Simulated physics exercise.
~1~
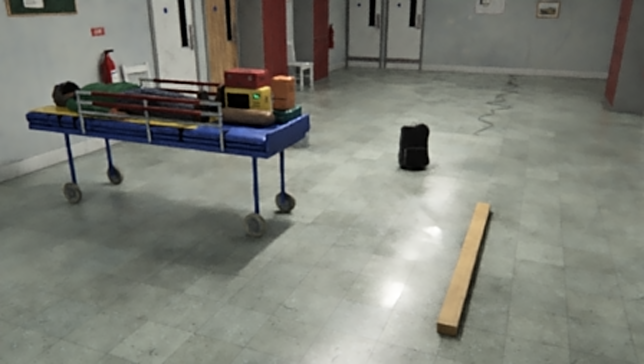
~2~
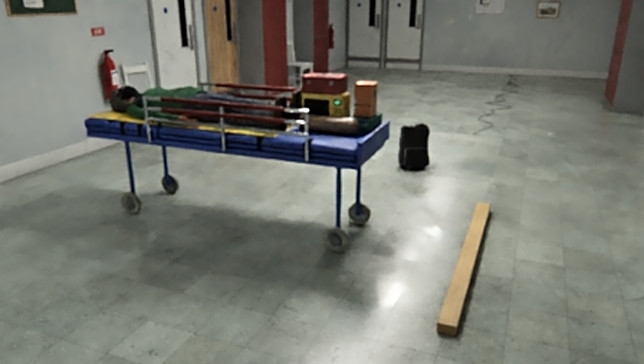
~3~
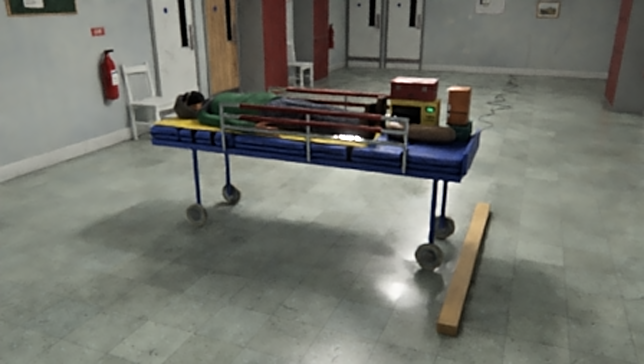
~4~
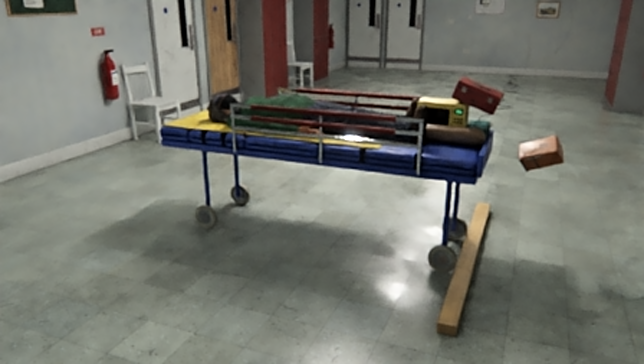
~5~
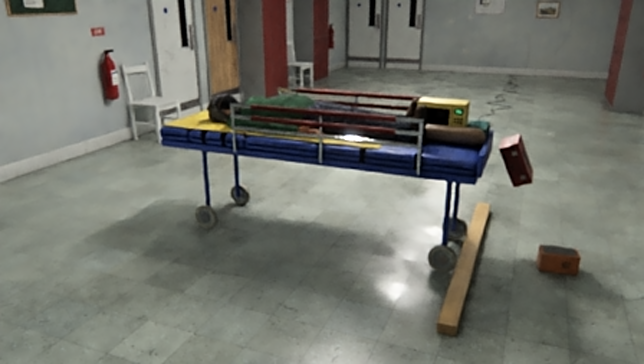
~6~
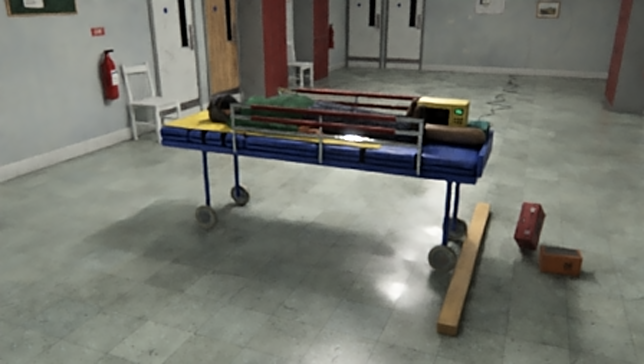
A blue wheeled stretcher carrying a strapped-down figure and some gear rolled right across a hall and stopped short at a wooden sill, and the orange pump and then the red case tumbled off onto the floor while the yellow monitor stayed on.
